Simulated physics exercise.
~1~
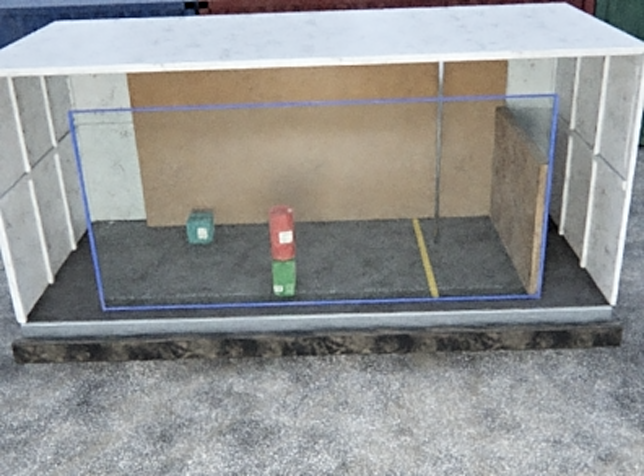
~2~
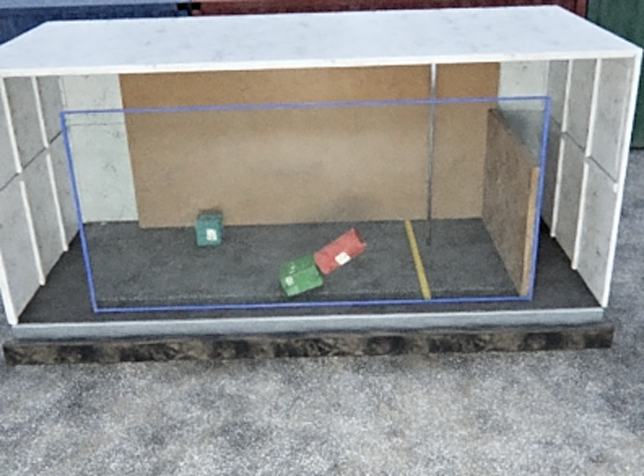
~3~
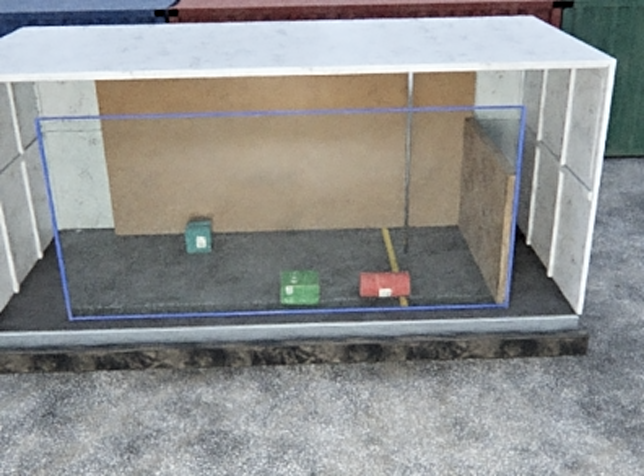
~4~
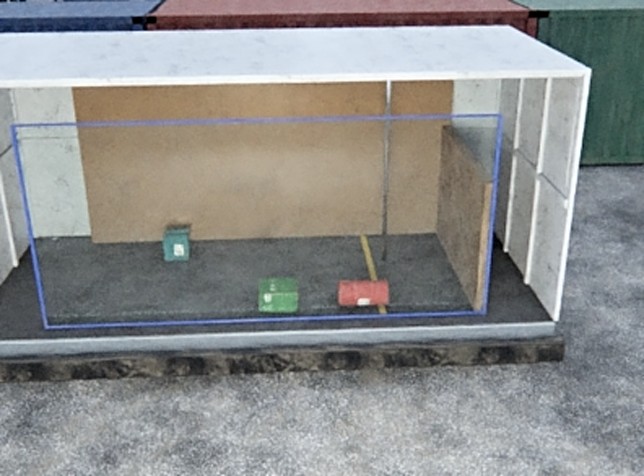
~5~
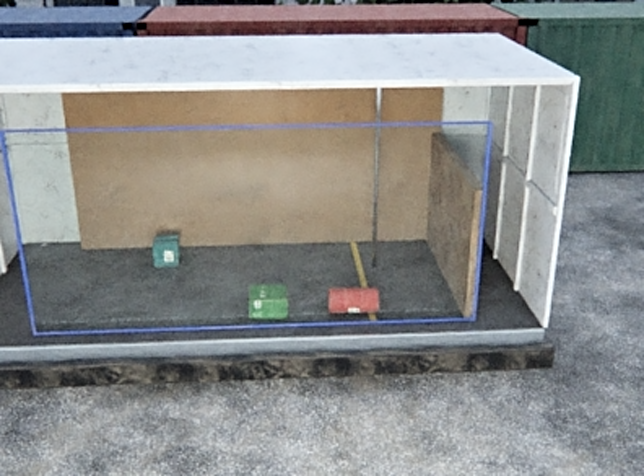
Open white bay with red drum toppling right off tipping green pack, both settling sideways, drum's middle just short of yellow line.
